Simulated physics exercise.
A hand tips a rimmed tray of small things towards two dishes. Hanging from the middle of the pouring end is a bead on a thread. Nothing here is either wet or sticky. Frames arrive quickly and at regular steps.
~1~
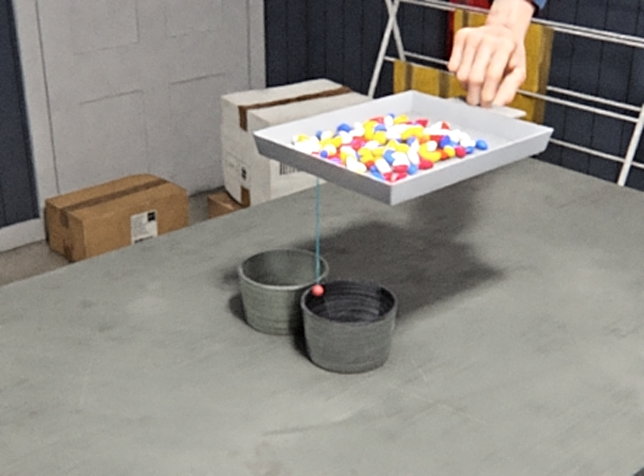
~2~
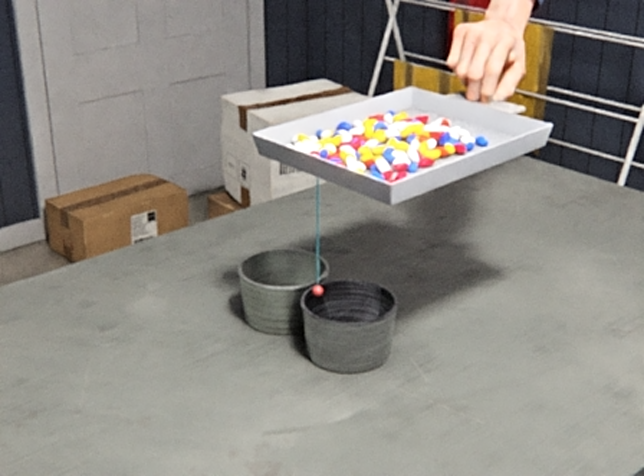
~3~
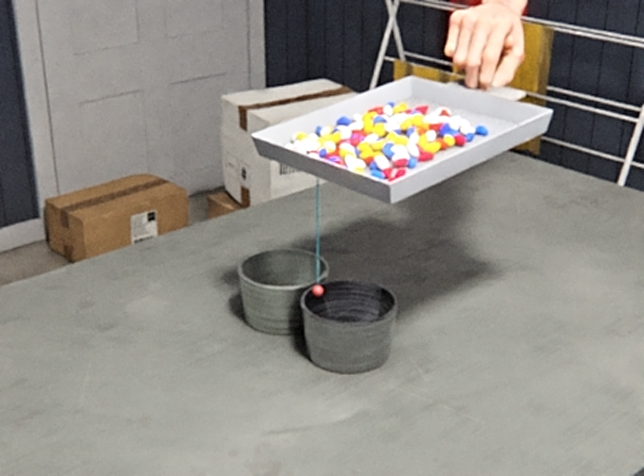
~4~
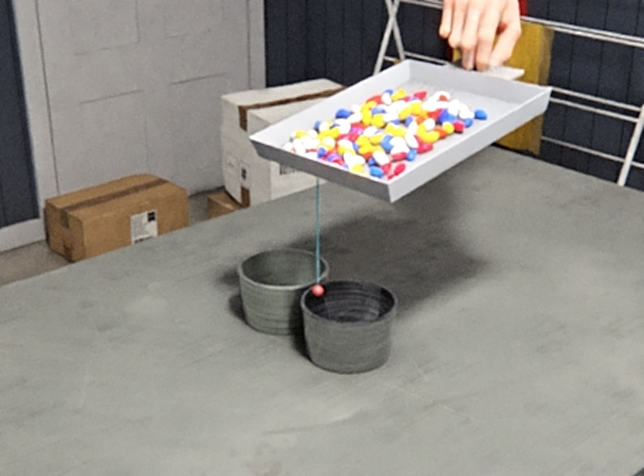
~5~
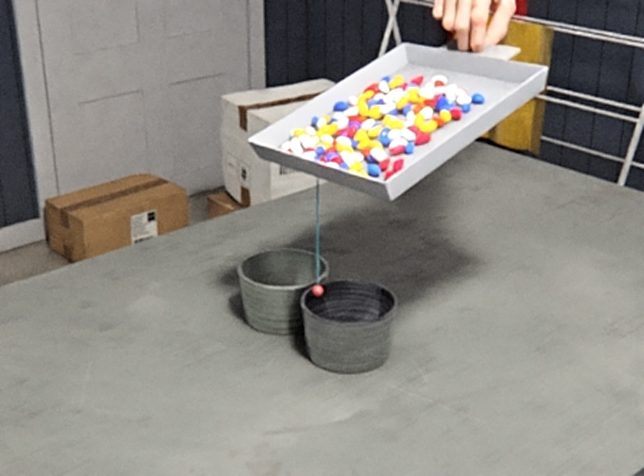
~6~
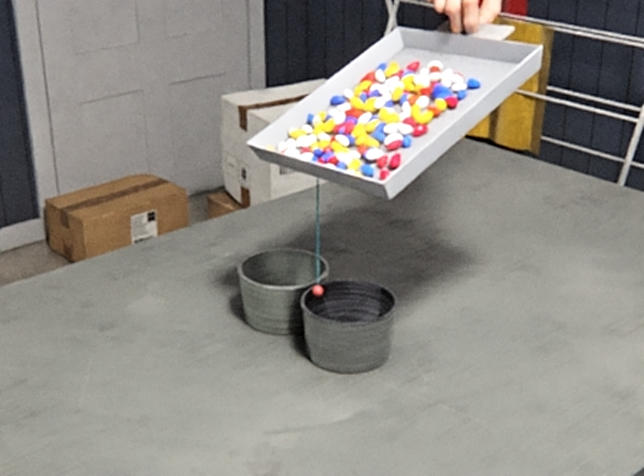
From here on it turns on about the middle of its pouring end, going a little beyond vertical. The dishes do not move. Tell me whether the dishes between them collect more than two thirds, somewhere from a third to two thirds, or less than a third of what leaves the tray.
Between them they collect less than a third.
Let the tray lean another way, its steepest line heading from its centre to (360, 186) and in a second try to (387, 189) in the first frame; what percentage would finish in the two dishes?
Lab note: Try one about 0 %, try two about 0 %.
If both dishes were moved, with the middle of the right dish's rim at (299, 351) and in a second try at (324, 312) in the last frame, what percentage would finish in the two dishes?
Roughly 70 per cent, then roughly 20 per cent.
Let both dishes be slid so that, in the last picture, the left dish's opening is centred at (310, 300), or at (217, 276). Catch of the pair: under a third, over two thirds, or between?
First place: Less than a third. Second place: In the middle band.
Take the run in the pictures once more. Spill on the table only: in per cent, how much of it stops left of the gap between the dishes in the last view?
Around 90 percent of the pieces.
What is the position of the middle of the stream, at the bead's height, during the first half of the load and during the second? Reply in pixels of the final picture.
The opening part goes through (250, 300); what follows goes through (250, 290).
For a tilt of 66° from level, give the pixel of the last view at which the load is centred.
The load is centred around (320, 113).
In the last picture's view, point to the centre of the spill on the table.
Roughly pixel (215, 370).
Soon after the last picture, tray tipped steeply; all on the tray.
A little later, tray tipped past a quarter turn; about half on the tray; a small part outside both; about half in the air.
Later still, tray tipped past a quarter turn; all outside both.
At rest, tray tipped past a quarter turn; none in the right dish; none in the left dish; all outside both.
